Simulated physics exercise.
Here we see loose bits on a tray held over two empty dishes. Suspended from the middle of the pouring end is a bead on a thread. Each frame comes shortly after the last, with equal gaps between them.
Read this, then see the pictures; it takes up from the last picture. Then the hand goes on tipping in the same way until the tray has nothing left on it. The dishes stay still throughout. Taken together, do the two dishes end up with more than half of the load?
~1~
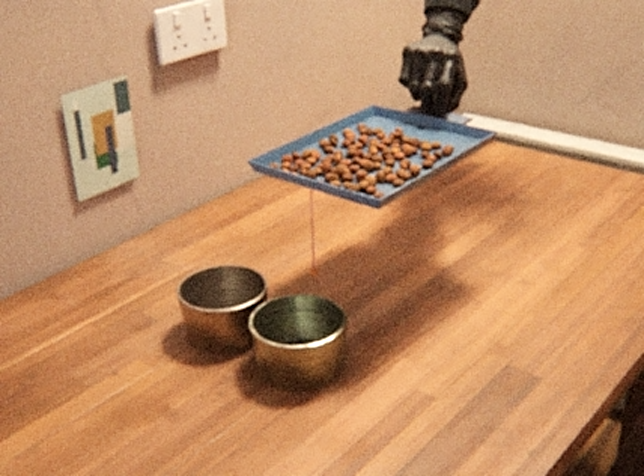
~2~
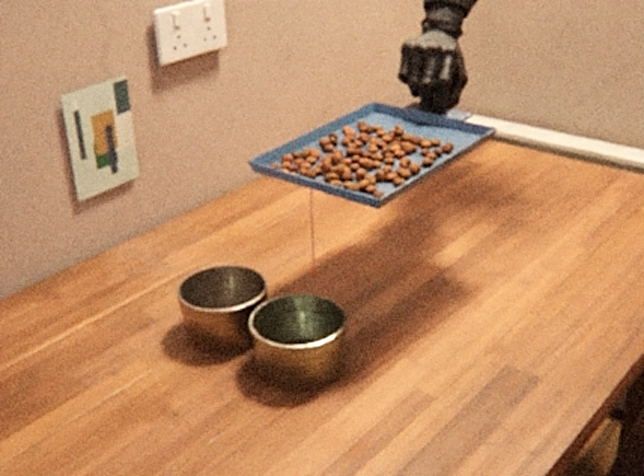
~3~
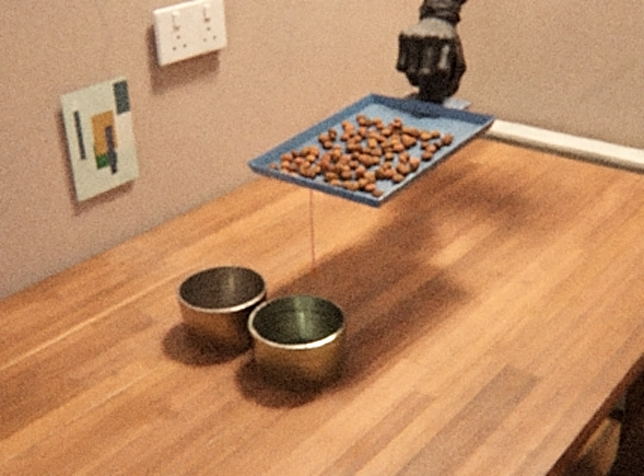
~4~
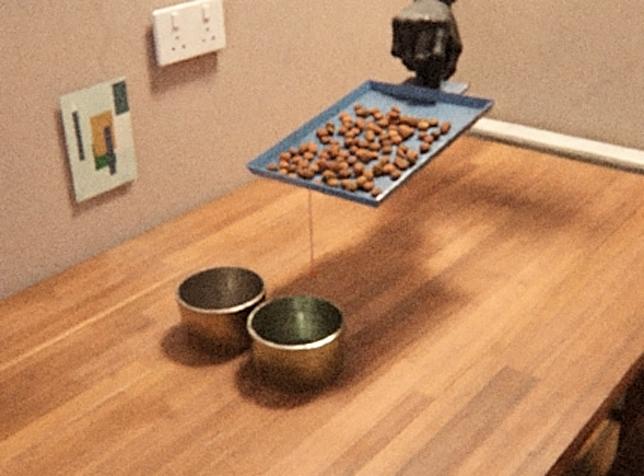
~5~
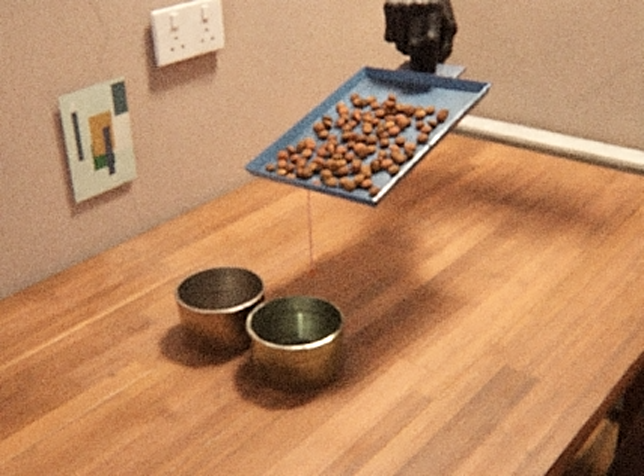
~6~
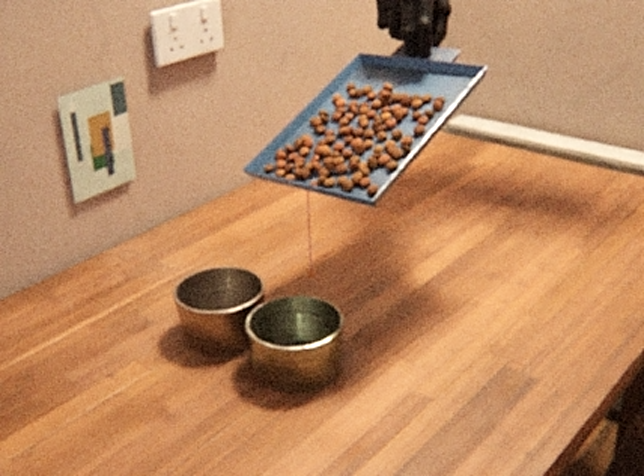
The amount caught is going to be bigger than the amount missed.
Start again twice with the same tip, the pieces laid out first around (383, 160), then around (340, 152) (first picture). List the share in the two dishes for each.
Respectively 80 and 70 per cent.
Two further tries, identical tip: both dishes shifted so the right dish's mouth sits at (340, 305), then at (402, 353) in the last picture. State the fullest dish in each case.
The first try: The left-side dish. The second: The left-side dish.
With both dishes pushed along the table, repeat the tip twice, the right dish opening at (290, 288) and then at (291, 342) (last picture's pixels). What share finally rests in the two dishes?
I'd expect some 70 percent, and then some 10 percent.
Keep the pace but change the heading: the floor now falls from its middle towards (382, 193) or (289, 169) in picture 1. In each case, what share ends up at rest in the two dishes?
I'd say some 10 in a hundred at first, then 20 in a hundred.
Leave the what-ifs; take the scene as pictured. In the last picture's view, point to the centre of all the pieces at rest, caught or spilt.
Last view, centre at rest - approx. (258, 343).
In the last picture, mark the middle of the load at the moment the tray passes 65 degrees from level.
Near (300, 163).
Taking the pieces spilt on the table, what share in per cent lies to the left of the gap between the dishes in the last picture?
About 20 percent of the spill.
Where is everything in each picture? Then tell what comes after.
In the first frame, corners of the pouring end at (253, 160) and (379, 197), level; middle of the load at (359, 155), bits of dog kibble; left dish at (192, 324); right dish at (267, 360); bead on its thread at (314, 272).
In the second frame, corners of the pouring end at (253, 161) and (378, 197), level; middle of the load at (358, 153).
In the third frame, corners of the pouring end at (252, 162) and (378, 197), tipped barely, lowest at the left corner; middle of the load at (358, 149).
In the fourth frame, corners of the pouring end at (251, 164) and (376, 197), tipped a little, lowest at the left corner; middle of the load at (356, 144).
In the fifth frame, corners of the pouring end at (249, 166) and (373, 197), tipped clearly, lowest at the left corner; middle of the load at (351, 145).
In the sixth frame, corners of the pouring end at (248, 168) and (372, 197), tipped clearly, lowest at the left corner; middle of the load at (349, 140), a stray few on the move; left dish at (189, 325); right dish at (264, 361).
Soon after the last picture, tray tipped steeply; nearly all on the tray; a small part in the air.
A little later, tray tipped past a quarter turn; a small part on the tray; about a third in the right dish; about a third in the left dish; a small part outside both; about a quarter in the air.
Later still, tray tipped past a quarter turn; about a third in the right dish; about a third in the left dish; about a quarter outside both.
At rest, tray tipped past a quarter turn; about a third in the right dish; about a third in the left dish; about a quarter outside both.
